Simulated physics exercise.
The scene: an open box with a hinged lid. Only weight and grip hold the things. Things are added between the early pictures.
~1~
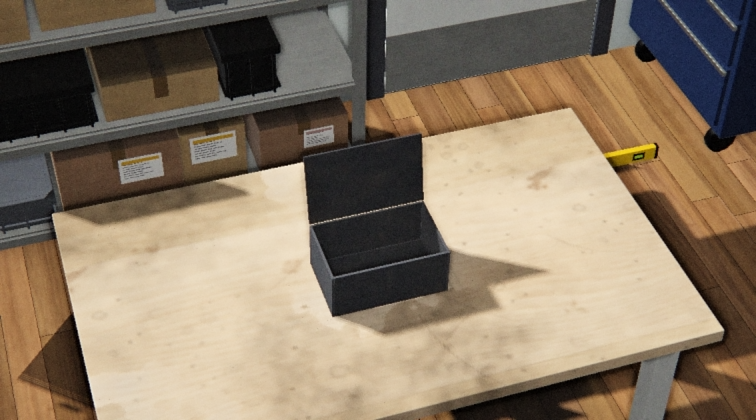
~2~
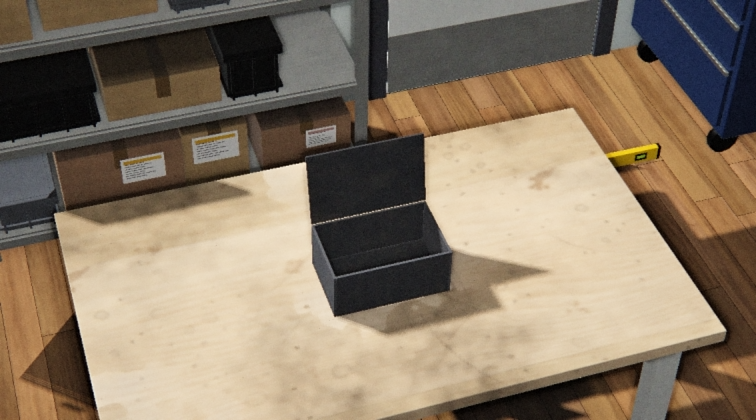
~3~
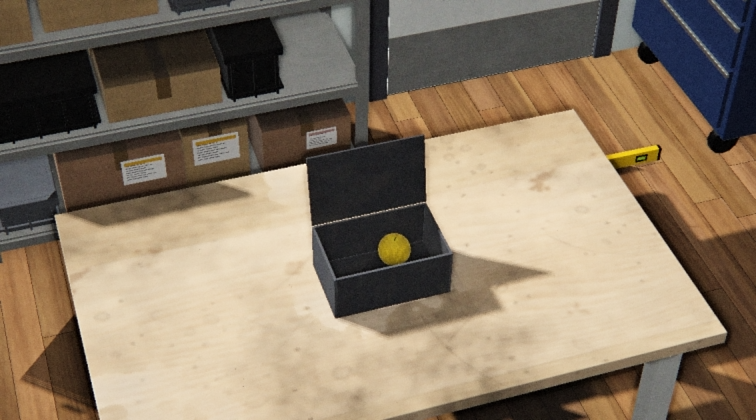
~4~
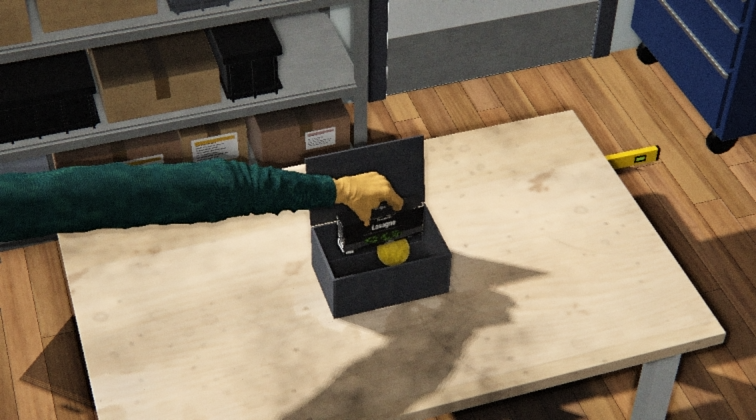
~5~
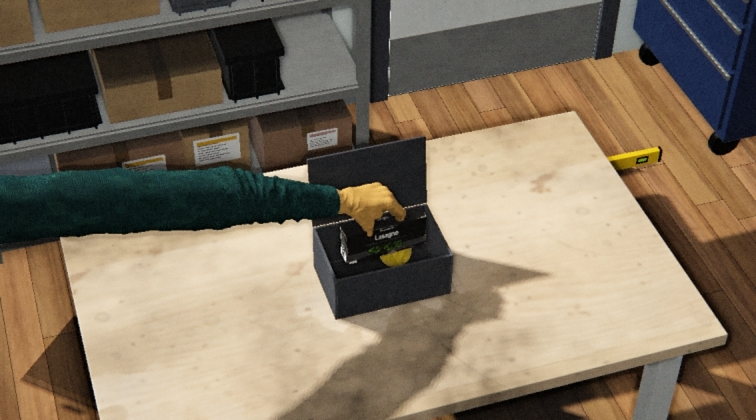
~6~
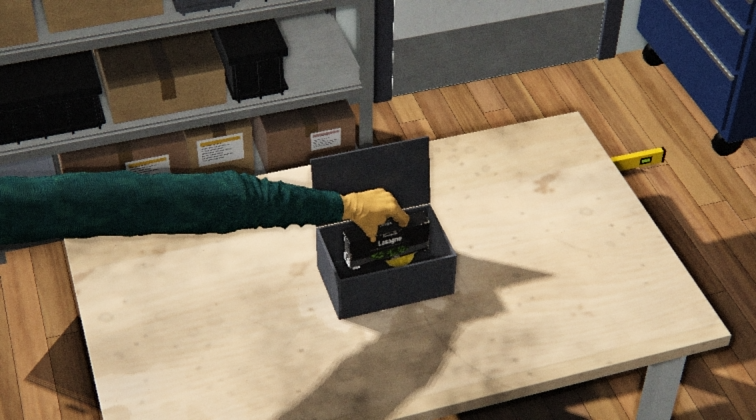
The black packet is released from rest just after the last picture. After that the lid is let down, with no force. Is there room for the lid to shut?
Outcome: The lid closes.
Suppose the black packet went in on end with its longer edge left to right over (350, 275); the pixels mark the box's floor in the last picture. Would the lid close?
Then it is held up.
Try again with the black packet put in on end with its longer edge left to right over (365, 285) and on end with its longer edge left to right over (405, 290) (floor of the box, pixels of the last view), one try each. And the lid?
First, it is held up; second, it will not close.
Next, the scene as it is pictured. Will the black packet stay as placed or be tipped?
The black packet tips.
Then, 0.50 s later than the last frame, black packet on its side near (401, 279).
Then, 1.60 s later than the last frame, lid 56° above the rim; black packet on its side near (402, 280); yellow apple moved a little.
Then, 1.90 s later than the last frame, lid 17° above the rim; black packet on its side near (402, 280); yellow apple moved a little.
When it is over, lid shut; lying over in the box, black packet; yellow apple as before. End places, in pixels of the last picture, black packet near (402, 280).
